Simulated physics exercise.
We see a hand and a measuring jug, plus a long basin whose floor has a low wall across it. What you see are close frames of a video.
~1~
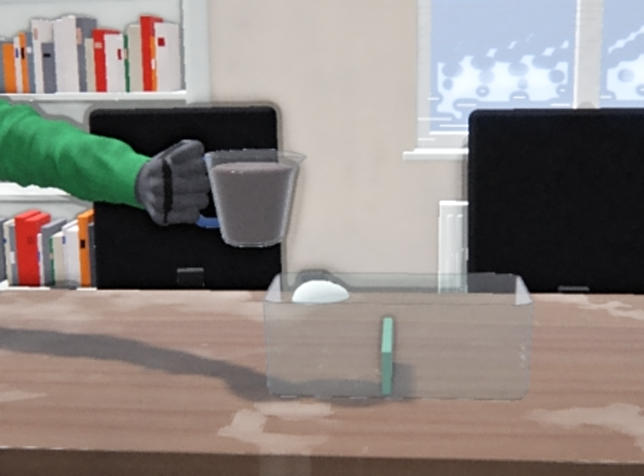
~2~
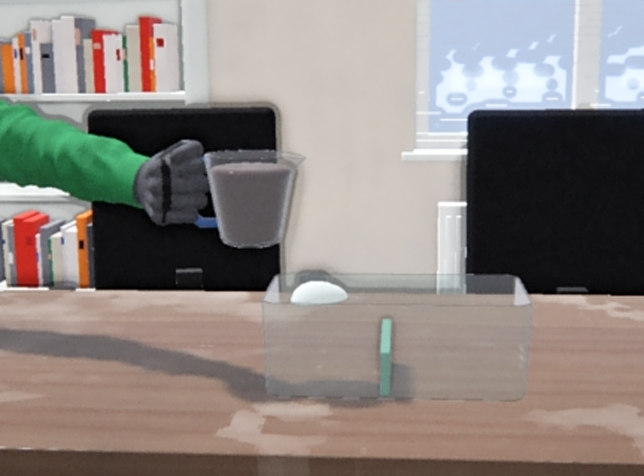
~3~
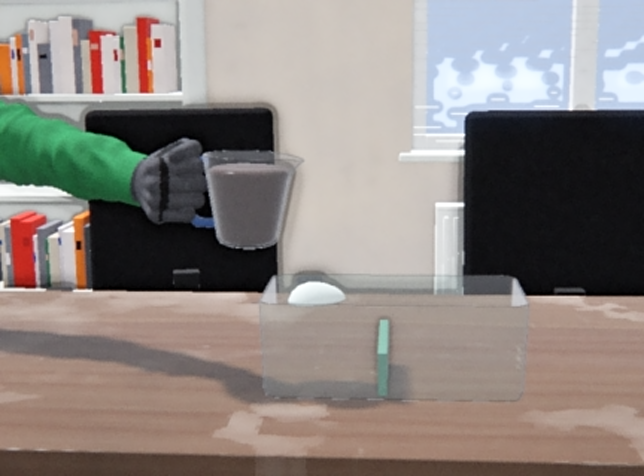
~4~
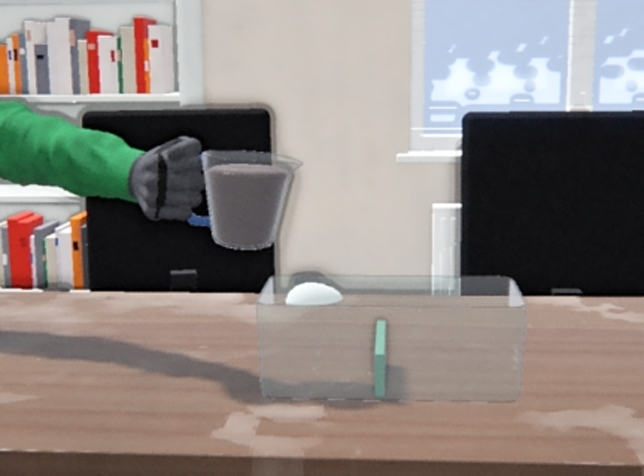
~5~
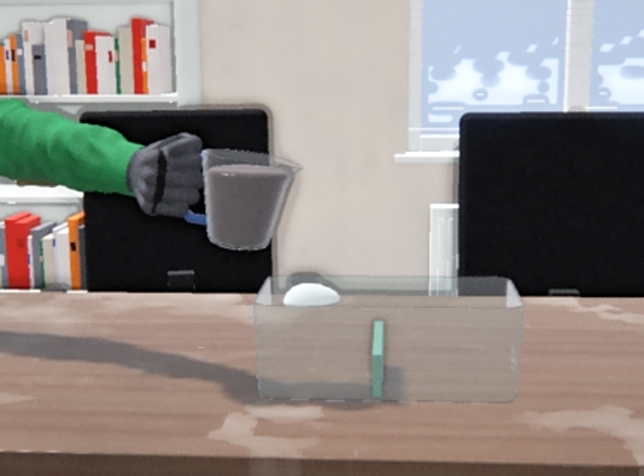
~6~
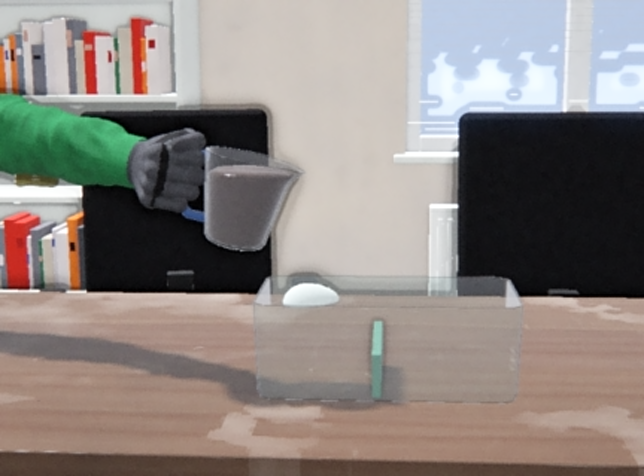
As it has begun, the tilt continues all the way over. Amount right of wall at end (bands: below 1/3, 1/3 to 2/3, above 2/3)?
Below 1/3.
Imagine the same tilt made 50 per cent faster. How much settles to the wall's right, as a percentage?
Around 5 in a hundred.
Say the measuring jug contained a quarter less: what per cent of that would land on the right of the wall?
Estimated share: Around 5 %.
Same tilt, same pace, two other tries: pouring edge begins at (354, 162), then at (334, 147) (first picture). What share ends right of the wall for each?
Try one: 55 %; try two: 30 %.
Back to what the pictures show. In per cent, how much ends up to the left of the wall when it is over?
About 95 per cent.
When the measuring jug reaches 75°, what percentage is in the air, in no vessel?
Around 20 in a hundred.
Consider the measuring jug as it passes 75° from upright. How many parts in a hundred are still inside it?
Around 65 in a hundred has not poured out yet.
A moment on, the measuring jug is tipped on its side and 64 per cent is still to pour, 13 is left of the wall and 0 right of it.
Next, the measuring jug is tipped right over and 7 per cent is still to pour, 83 is left of the wall and 1 right of it.
Then the measuring jug is tipped right over and 0 per cent is still to pour, 94 is left of the wall and 4 right of it.
Later the measuring jug is tipped right over and 0 per cent is still to pour, 94 is left of the wall and 4 right of it.
In the end 94 per cent lies left of the wall, 4 right of it and 2 outside.
